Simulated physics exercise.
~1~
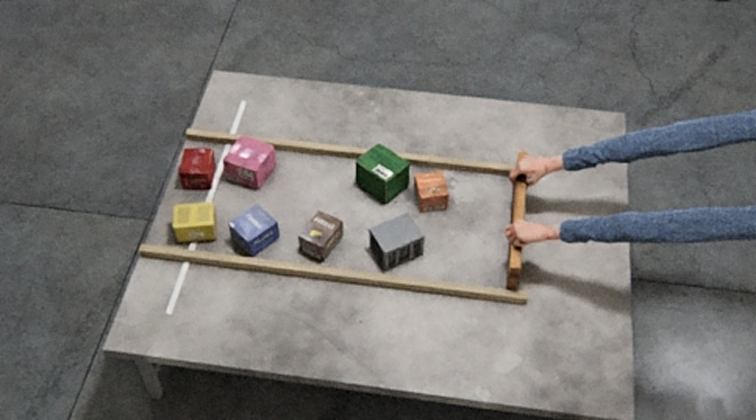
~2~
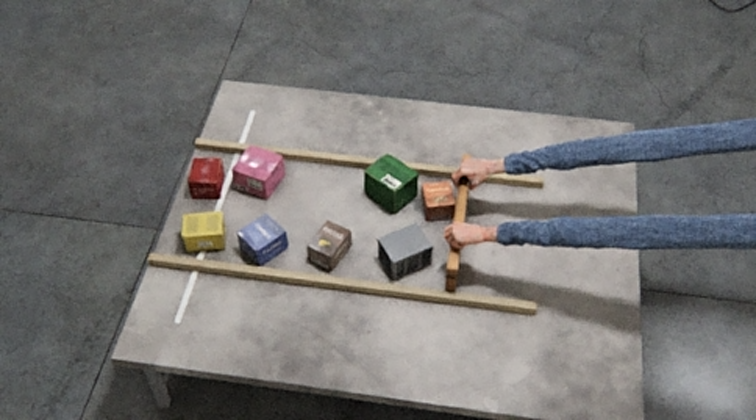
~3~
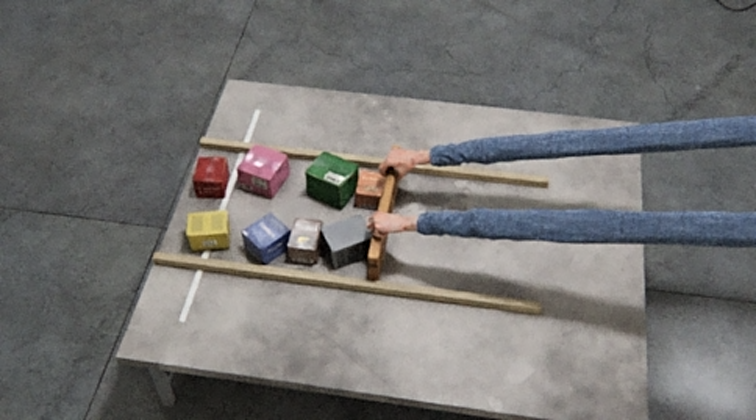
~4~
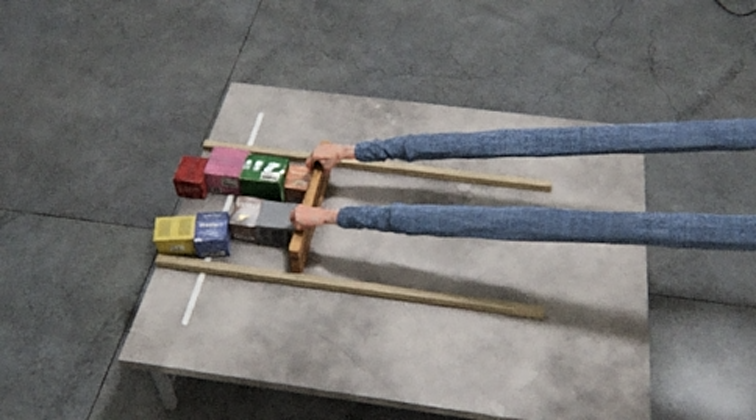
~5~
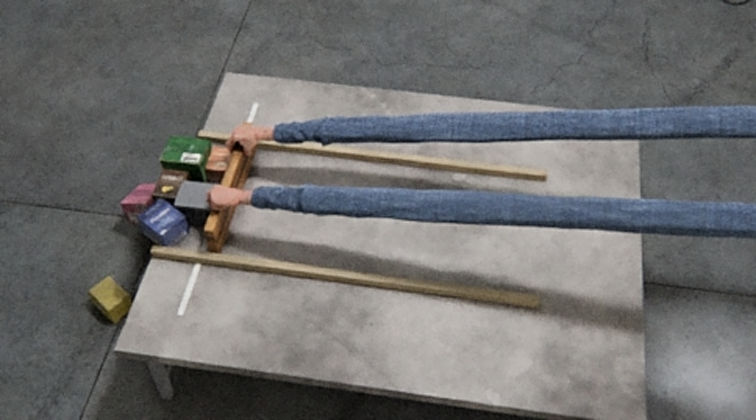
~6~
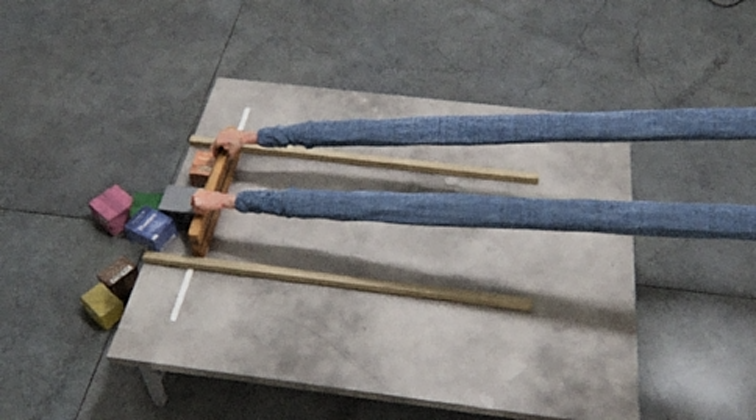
The clip opens on a raised gray table where two hands in blue sleeves hold an upright wooden plank between two rails, with eight colorful boxes scattered to its left. The hands push the plank left, reaching the orange box, then gathering the green, gray and brown ones. The boxes bunch together and press the pink, blue, red and yellow ones toward the left edge. As the plank nears the white strip, boxes begin tumbling over. It halts near the strip, with the green, brown, pink, yellow and red boxes lost over the edge, while the orange and gray ones stay against the plank.
